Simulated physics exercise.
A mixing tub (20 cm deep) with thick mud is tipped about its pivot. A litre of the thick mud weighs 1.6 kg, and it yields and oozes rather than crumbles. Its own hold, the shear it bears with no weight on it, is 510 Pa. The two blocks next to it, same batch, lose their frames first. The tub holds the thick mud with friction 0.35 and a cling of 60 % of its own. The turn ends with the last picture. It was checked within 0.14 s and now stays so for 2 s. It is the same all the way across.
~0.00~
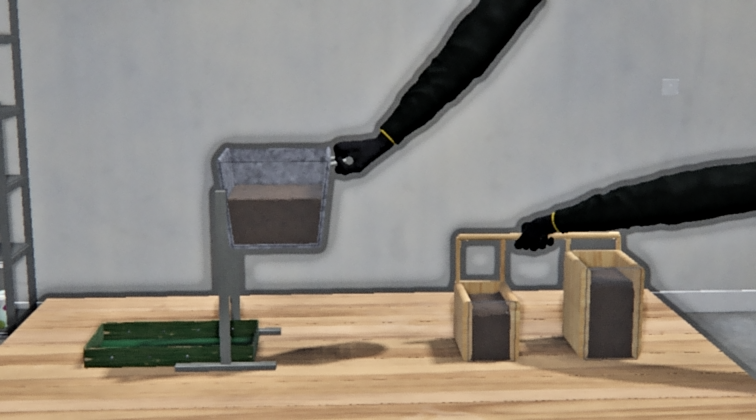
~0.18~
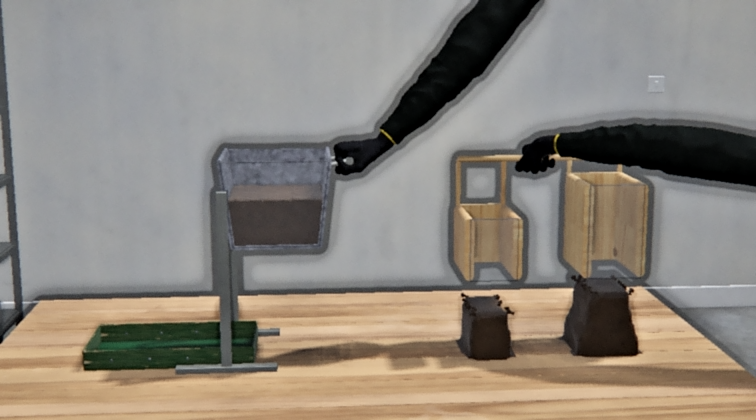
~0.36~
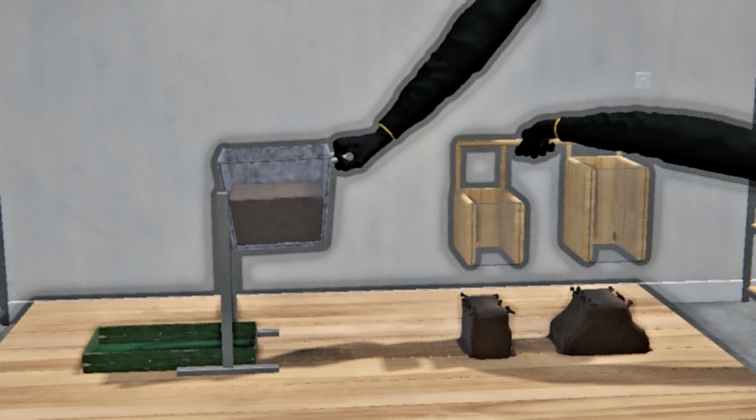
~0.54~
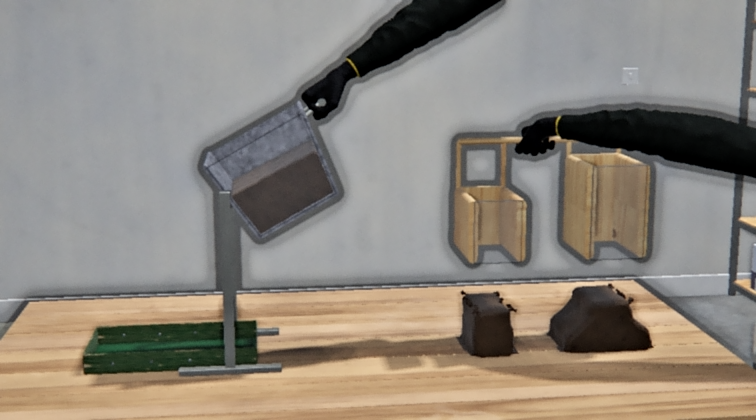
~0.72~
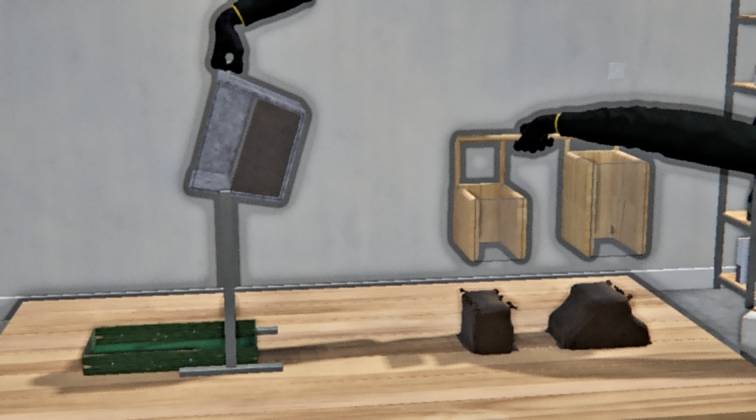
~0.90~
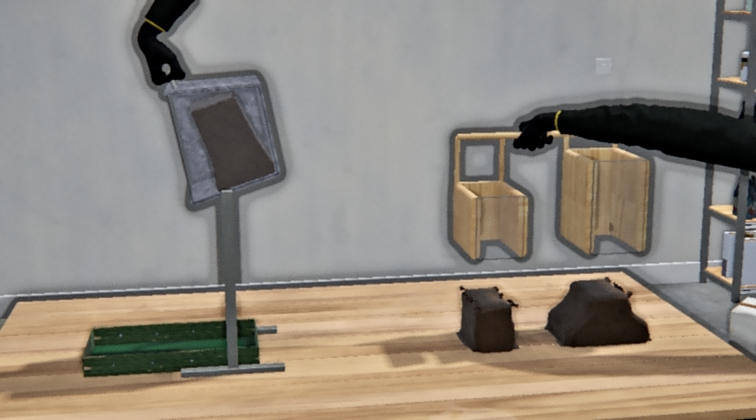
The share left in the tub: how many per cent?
Expect roughly 0 %.
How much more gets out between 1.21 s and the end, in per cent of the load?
Near 30 %.
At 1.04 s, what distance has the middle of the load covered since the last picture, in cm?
About 10 cm.
After 1.04 s, the tub is at 101 degrees and holds 71 %.
After 1.21 s, the tub is at 101 degrees and holds 28 %.
After 1.38 s, the tub is at 101 degrees and holds 0 %.
After 1.55 s, the tub is at 101 degrees and holds 0 %.
After 2.90 s, at the end, the tub is at 101 degrees and holds 0 %.
